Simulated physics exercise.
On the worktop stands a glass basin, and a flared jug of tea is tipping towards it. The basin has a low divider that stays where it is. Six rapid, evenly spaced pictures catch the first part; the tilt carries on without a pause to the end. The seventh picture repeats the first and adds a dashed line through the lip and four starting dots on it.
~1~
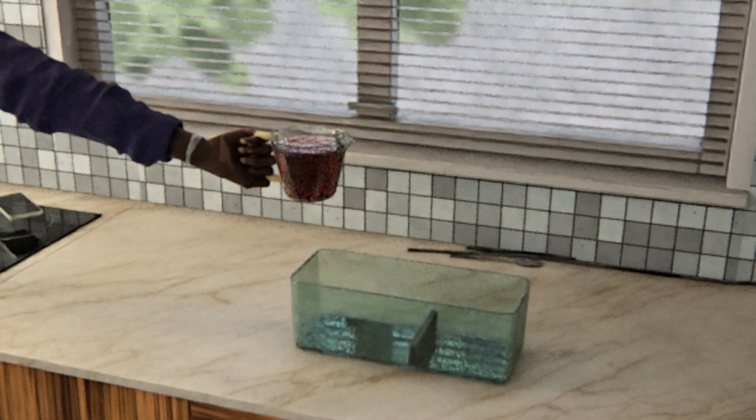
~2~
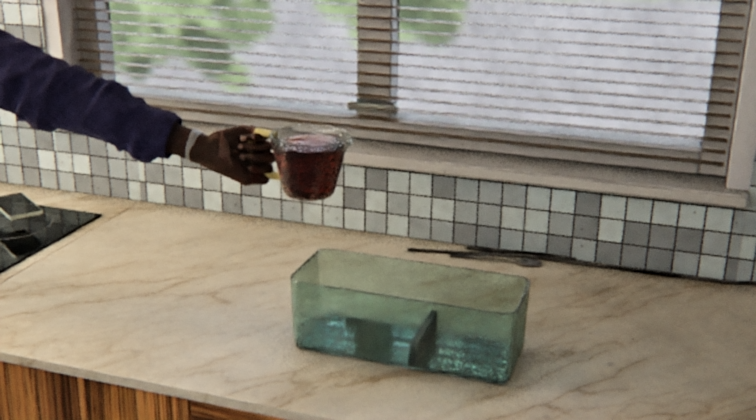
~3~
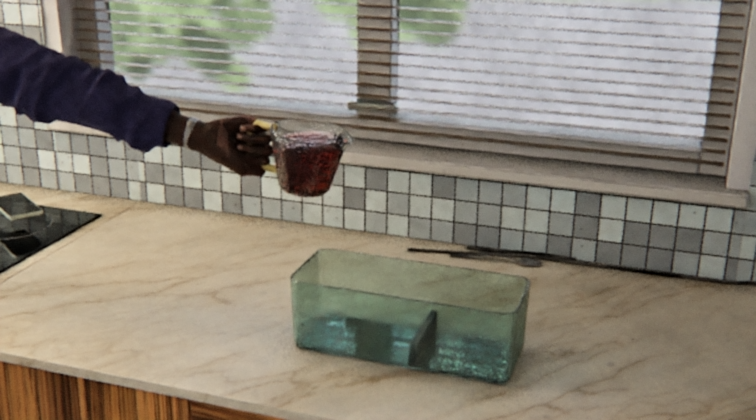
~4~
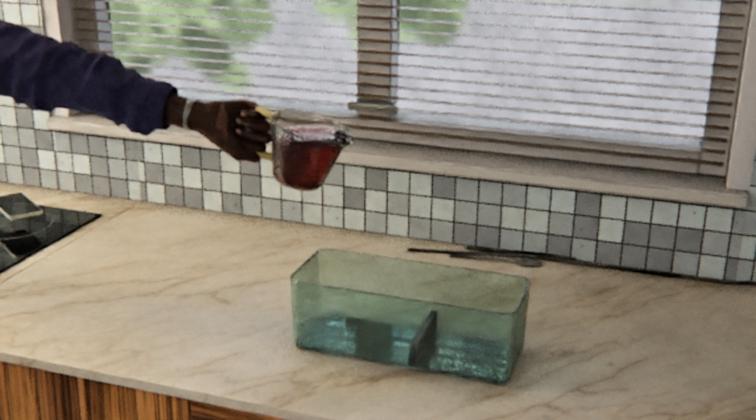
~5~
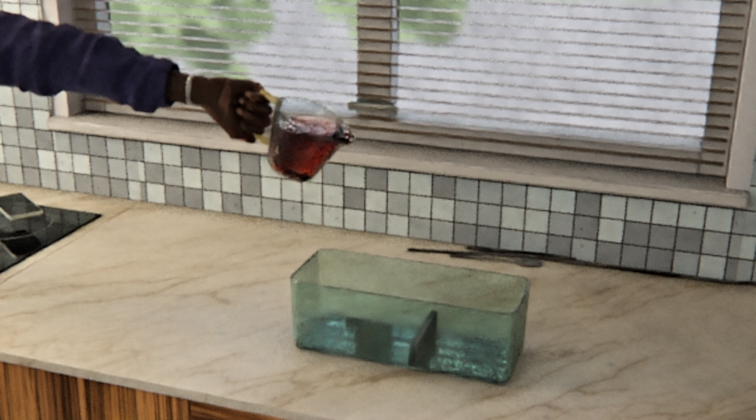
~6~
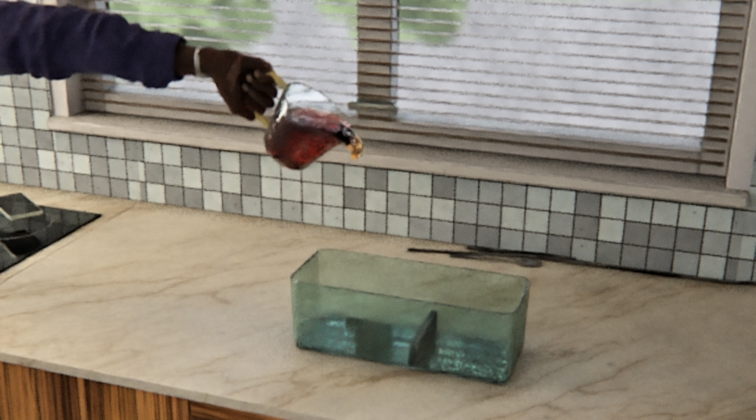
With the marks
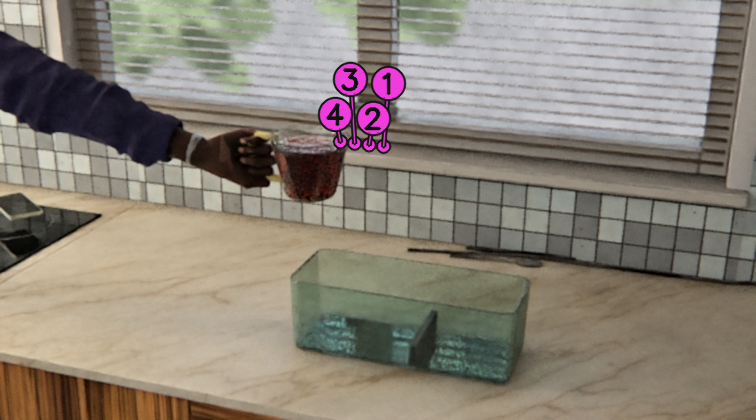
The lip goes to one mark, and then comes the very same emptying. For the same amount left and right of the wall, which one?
Dot 4 does it best.
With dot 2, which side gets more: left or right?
The right side.
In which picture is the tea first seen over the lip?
In picture 5.
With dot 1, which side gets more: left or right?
The right side.
On the marked copy, 1 at (383, 146); 2 at (369, 144); 3 at (354, 143); 4 at (340, 141).
With 1, about 16 % ends left of the wall and 79 % right of it; 5 % is lost outside.
With 2, about 18 % ends left of the wall and 76 % right of it; 5 % is lost outside.
With 3, about 25 % ends left of the wall and 70 % right of it; 5 % is lost outside.
With 4, about 55 % ends left of the wall and 41 % right of it; 4 % is lost outside.
